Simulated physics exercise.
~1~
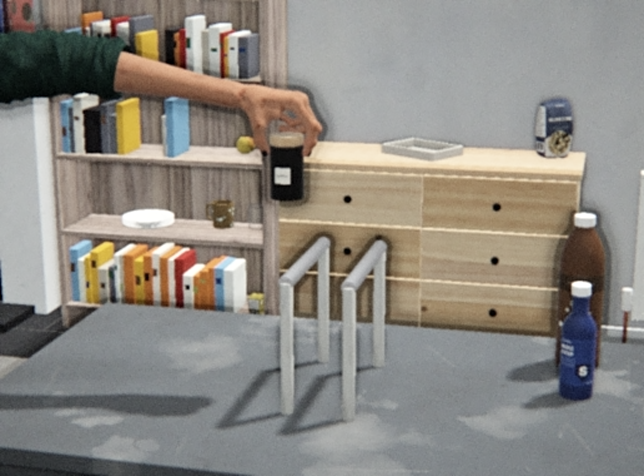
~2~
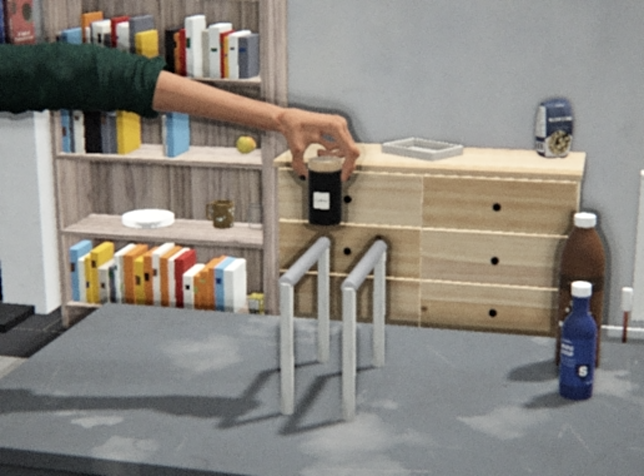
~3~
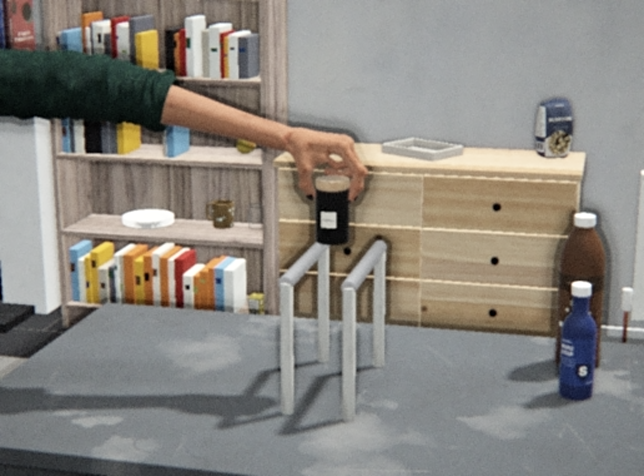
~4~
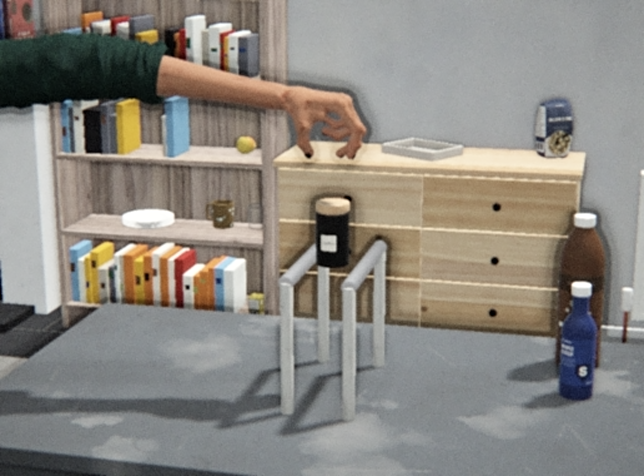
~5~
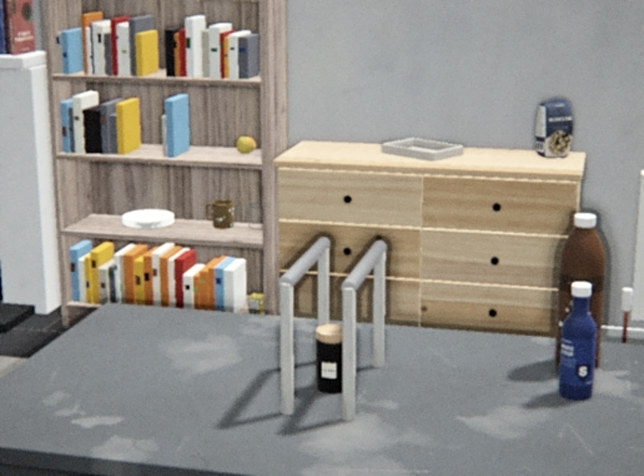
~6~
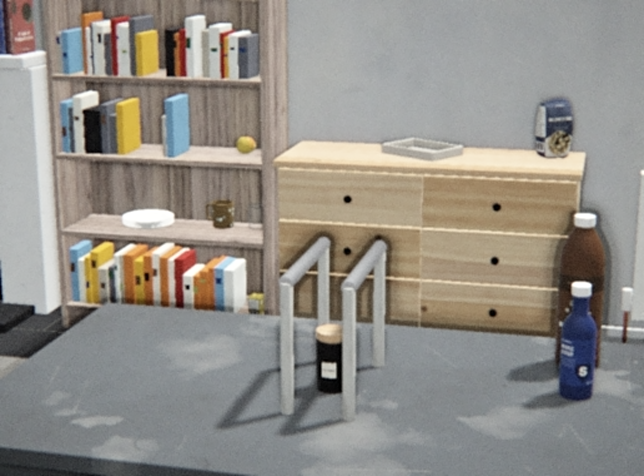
The clip shows a hand carrying a small black jar rightward and down over two grey metal supports on a table, then letting go and withdrawing; the jar drops through the gap and ends upright on the tabletop between them, while blue and brown bottles stay still at right.
